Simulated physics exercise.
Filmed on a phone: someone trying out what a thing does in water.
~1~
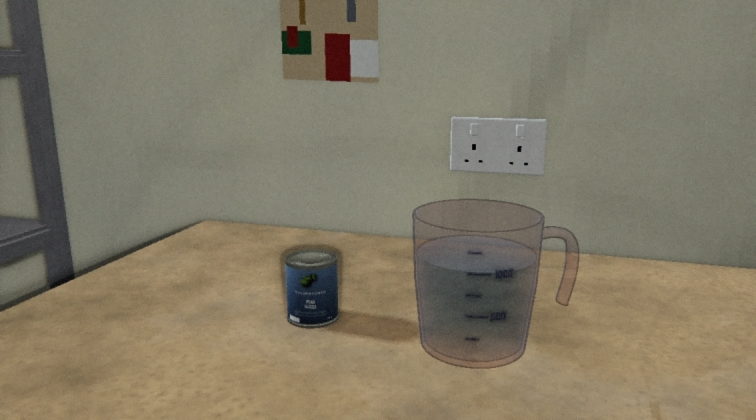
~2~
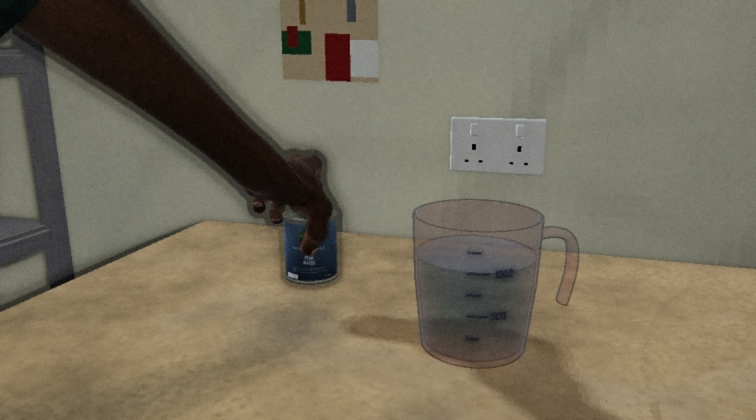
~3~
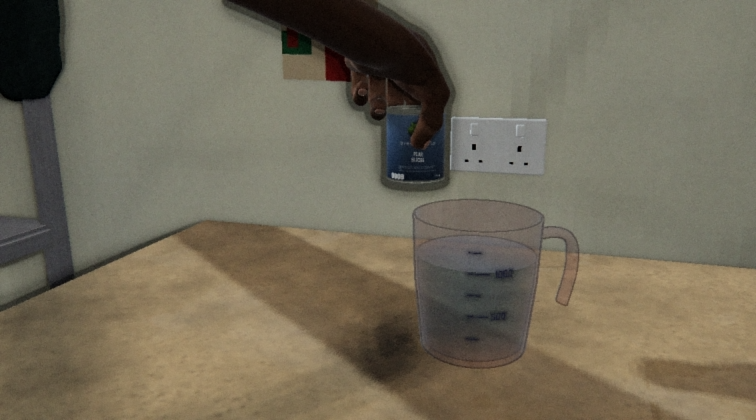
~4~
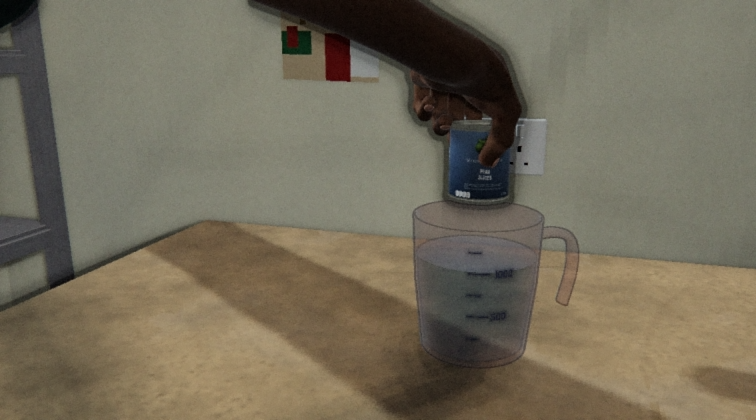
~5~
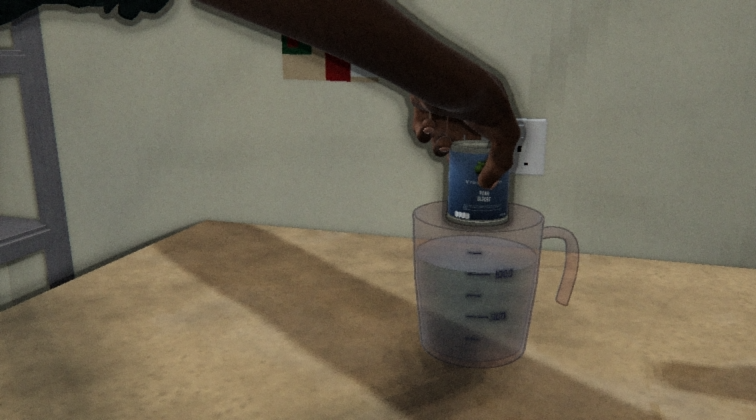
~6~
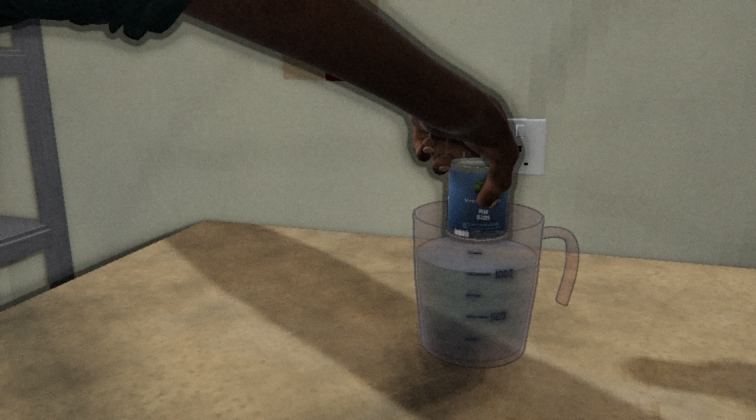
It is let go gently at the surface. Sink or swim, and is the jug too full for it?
In the water it sinks. The jug takes it all.
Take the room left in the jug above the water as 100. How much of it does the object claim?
Close to 40 %.
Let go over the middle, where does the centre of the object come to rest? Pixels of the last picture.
Close to (474, 305).
Soon after, the tin of food enters the water; the jug is about three quarters full.
Later, the tin of food goes on down; the jug is about three quarters full.
In the end, the tin of food lies on the bottom; the jug is about three quarters full; nothing is spilt.
